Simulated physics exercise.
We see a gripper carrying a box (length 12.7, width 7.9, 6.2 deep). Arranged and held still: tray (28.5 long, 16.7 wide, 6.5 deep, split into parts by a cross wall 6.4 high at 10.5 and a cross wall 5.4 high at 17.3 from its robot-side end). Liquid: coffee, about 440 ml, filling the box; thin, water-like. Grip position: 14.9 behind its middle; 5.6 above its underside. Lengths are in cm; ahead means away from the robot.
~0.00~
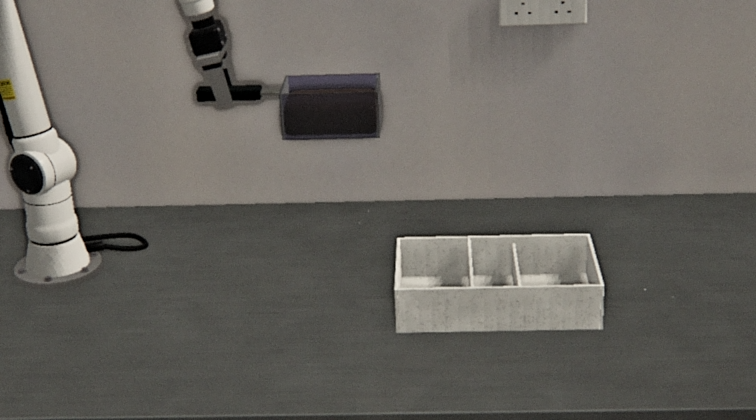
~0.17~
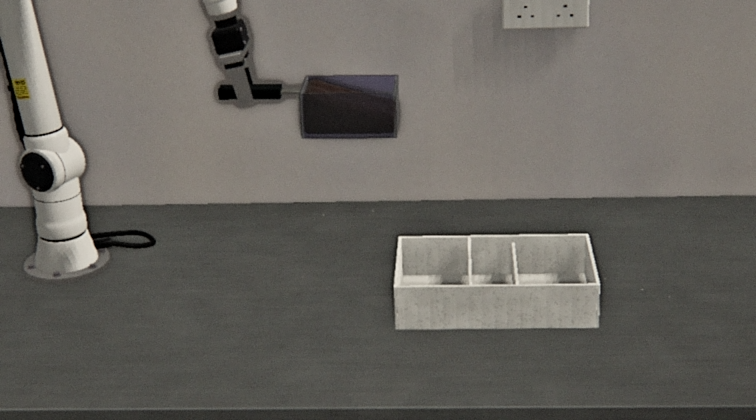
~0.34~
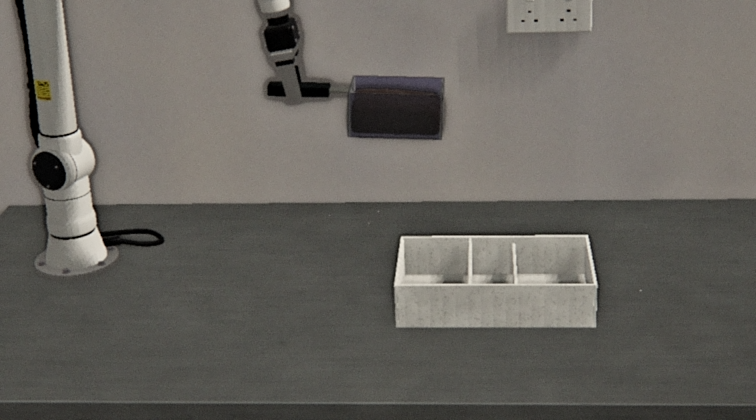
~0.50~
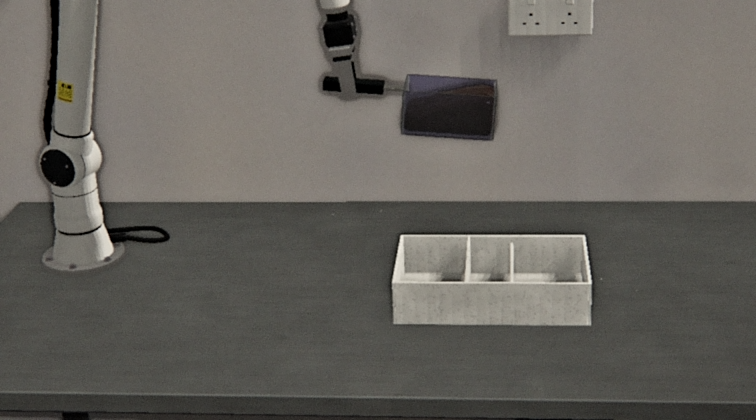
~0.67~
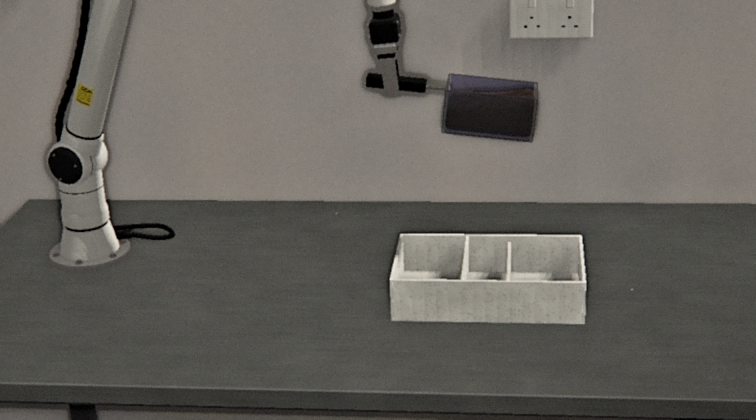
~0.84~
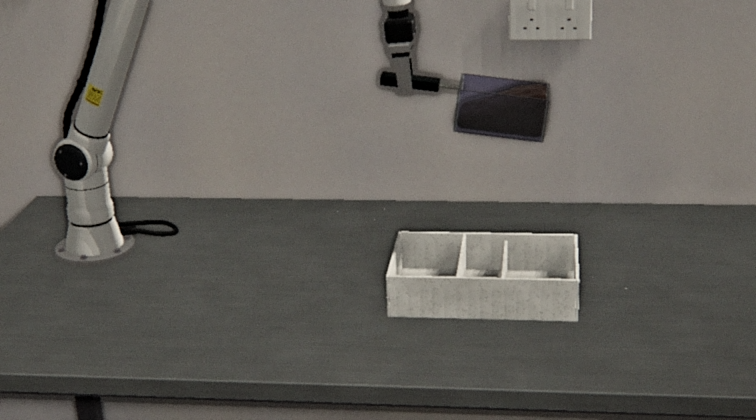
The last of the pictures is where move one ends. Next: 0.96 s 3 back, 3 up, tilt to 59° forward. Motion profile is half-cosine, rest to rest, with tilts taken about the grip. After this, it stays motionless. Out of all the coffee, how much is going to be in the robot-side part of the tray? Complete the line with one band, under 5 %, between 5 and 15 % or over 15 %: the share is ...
The share is under 5 %.
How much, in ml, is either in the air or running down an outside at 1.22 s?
0 ml.
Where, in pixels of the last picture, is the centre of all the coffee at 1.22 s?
Around (490, 133).
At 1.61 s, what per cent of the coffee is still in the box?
Roughly 60 per cent.
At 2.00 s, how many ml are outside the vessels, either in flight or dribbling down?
Some 30 ml.
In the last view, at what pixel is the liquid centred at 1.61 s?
(482, 202), about.
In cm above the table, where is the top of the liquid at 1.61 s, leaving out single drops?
Roughly 24 centimetres high.
By 1.22 s, tilted 25° forward, liquid up to 30 above the table; 435 ml in the box.
By 1.61 s, tilted 54° forward, liquid up to 24 above the table; 255 ml in the box, 115 ml in the far-side part, 65 ml in the air or running down outside.
By 2.00 s, tilted 59° forward, liquid up to 62 above the table; 170 ml in the far-side part, 145 ml in the box, 80 ml in the middle part, 10 ml on the table or floor, 30 ml in the air or running down outside.
By 2.80 s, tilted 59° forward, liquid up to 21 above the table; 175 ml in the far-side part, 125 ml in the middle part, 110 ml in the box, 20 ml on the table or floor.
Final state, 175 ml in the far-side part, 125 ml in the middle part, 110 ml in the box, 20 ml on the table or floor. That is 0 % in the robot-side part of the tray.
